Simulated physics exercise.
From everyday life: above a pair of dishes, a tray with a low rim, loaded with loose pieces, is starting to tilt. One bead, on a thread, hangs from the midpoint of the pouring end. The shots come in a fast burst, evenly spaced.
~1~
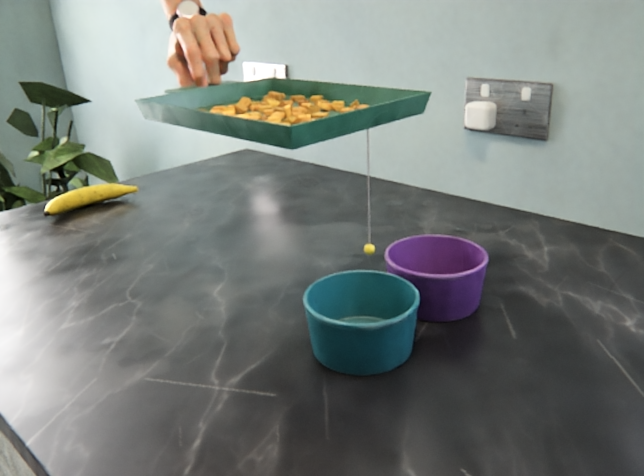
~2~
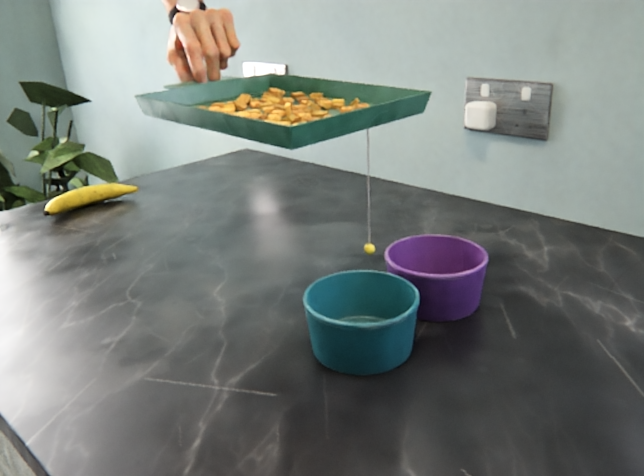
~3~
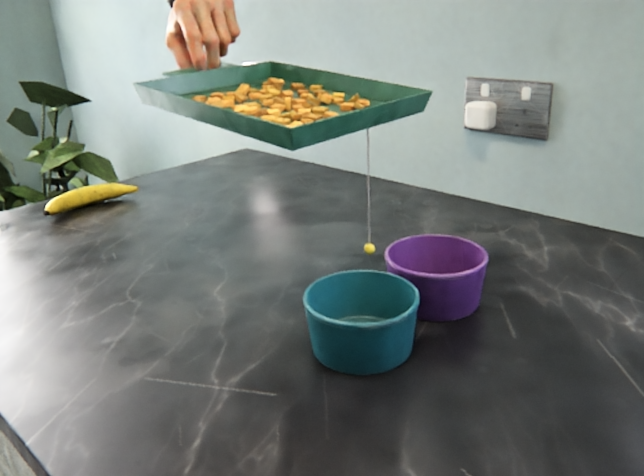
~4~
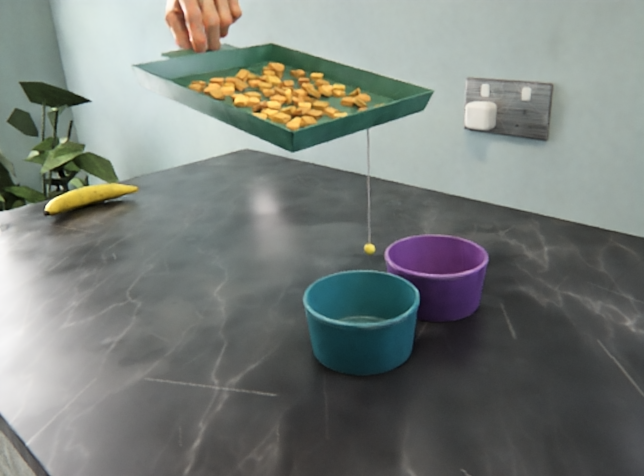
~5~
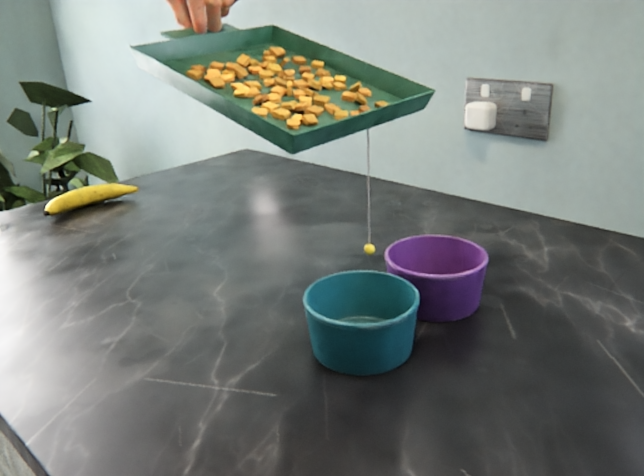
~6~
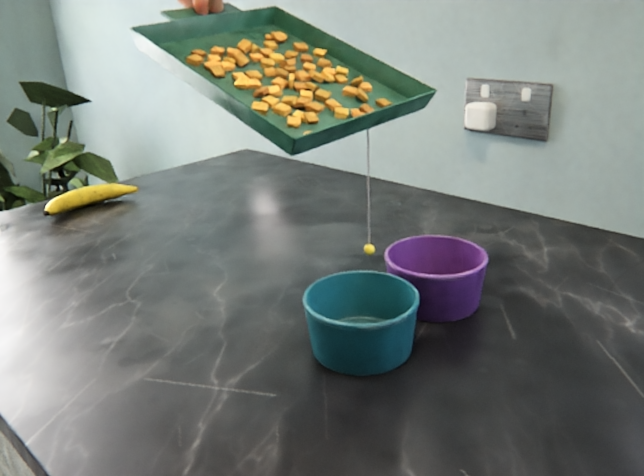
A hand raised the far end of a green tray of cereal squares, steadily tilting it toward its near edge, while a yellow bead hung still on a thread near teal and purple dishes.
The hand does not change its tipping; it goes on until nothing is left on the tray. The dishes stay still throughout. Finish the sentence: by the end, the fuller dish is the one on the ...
... left.
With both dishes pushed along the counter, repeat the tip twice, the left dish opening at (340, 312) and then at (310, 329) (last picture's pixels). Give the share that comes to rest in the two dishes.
About 80 % and 70 %.
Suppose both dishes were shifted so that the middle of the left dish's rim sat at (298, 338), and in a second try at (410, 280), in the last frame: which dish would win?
The rightmost dish, then the leftmost dish.
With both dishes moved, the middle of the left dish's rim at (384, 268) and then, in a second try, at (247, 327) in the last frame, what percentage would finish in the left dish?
It would be roughly 20 per cent, followed by roughly 0 per cent.
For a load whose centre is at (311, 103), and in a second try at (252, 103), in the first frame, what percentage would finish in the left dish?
Close to 60 in a hundred, then close to 60 in a hundred.
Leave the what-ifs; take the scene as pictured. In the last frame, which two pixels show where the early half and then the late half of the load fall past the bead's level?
(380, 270) first, (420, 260) later.
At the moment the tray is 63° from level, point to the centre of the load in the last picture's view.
The centre of the load shows up near (345, 104) in the last view.
Just after the last frame, tray tipped steeply; every one on the tray.
A moment on, tray tipped right over; the larger part on the tray; about a tenth in the left dish; just a few in the right dish; about a tenth outside both; just a few in the air.
Further on, tray tipped past a quarter turn; roughly half in the left dish; roughly a quarter in the right dish; roughly a third outside both.
When it is over, tray tipped past a quarter turn; roughly half in the left dish; roughly a quarter in the right dish; roughly a third outside both.
